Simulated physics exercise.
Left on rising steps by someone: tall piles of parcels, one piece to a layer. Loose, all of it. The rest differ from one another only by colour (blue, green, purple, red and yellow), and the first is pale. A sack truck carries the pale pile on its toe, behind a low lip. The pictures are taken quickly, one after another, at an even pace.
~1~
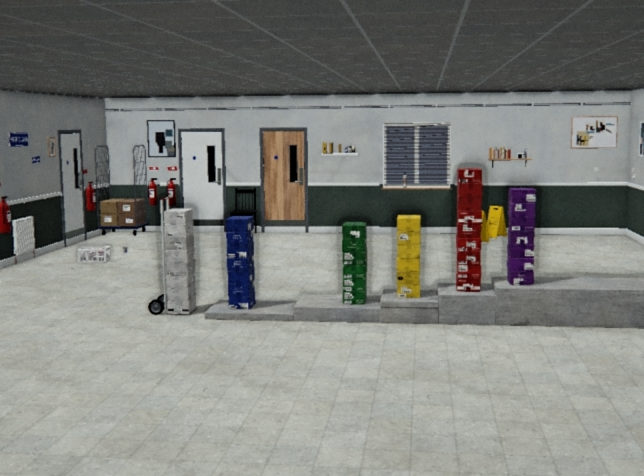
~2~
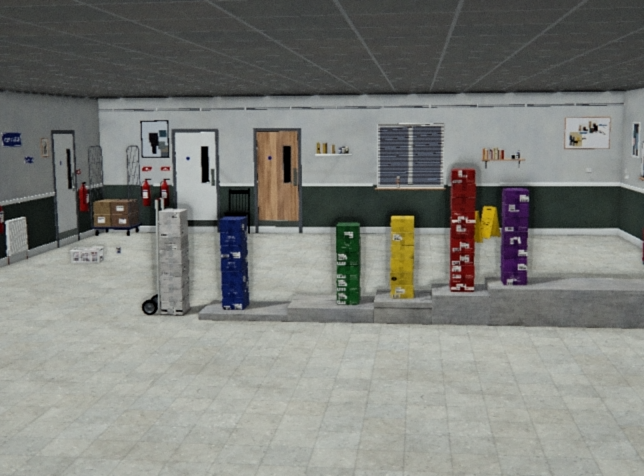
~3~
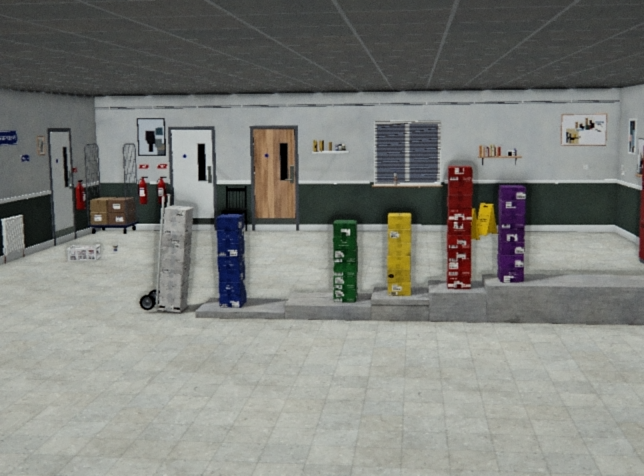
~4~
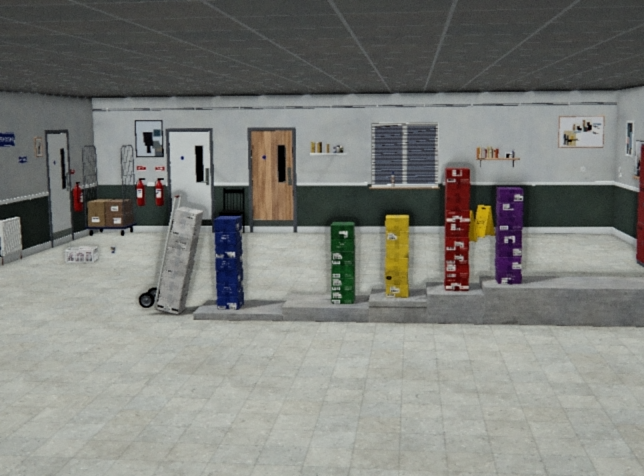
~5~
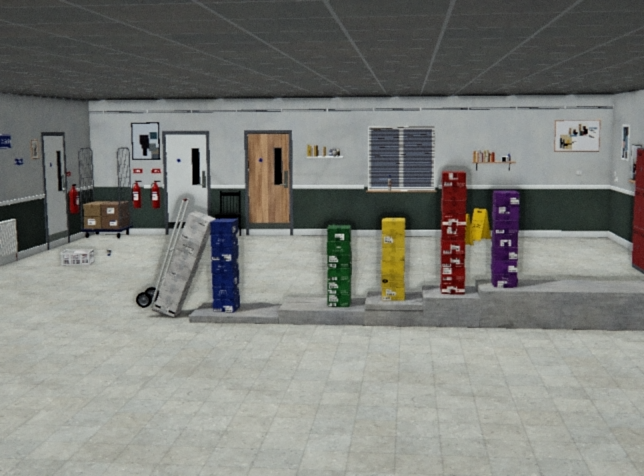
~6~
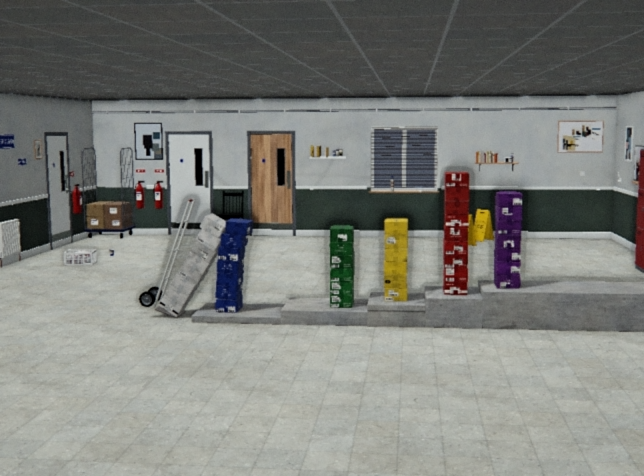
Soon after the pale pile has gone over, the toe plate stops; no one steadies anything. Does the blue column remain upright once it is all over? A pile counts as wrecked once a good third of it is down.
No.
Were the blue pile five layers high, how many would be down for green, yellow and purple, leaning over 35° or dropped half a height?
Tally - green 0, yellow 0, purple 0.
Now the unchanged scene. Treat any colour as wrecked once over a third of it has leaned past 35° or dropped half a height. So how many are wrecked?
The total is 1.
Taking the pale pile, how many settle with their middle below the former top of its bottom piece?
That would be 0 in total.
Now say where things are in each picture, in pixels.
In the first frame (we follow the side turned to the camera), truck frame (163, 223) level; top blue parcel (237, 226); top green parcel (354, 232); no other piece has moved.
The second frame shows truck frame (157, 223) rocked barely; top blue parcel (230, 226).
The third frame shows truck frame (162, 219) rocked a little, top of the pale pile leaning a little; top blue parcel (227, 224); no other piece has moved.
The fourth frame shows truck frame (171, 220) rocked a little, top of the pale pile leaning a little; top blue parcel (225, 226); no other piece has moved.
The fifth frame shows truck frame (177, 222) rocked clearly, top of the pale pile leaning clearly; top blue parcel (221, 228); no other piece has moved.
The sixth frame shows truck frame (182, 223) rocked clearly, top of the pale pile leaning well over; top blue parcel (236, 229) tipped barely; top purple parcel (510, 201); steepest lean, the parcel at (232, 241); 6 stirred so far.
Soon, 8 of the pale pile down; none of the 7 blue parcels down (0 of 35 in all colours); top blue parcel tipped clearly.
A while on, 8 of the pale pile down; 6 of the 7 blue parcels down (6 of 35 in all colours); top blue parcel tipped well over, about its own height lower.
Towards the end, 8 of the pale pile down; 6 of the 7 blue parcels down (6 of 35 in all colours); top blue parcel on its side.
Finally, 8 of the pale pile down; 6 of the 7 blue parcels down (6 of 35 in all colours); top blue parcel on its side; top green parcel displaced a little. Seen by the last camera, middles, top blue parcel near (324, 294), top green parcel near (343, 234).
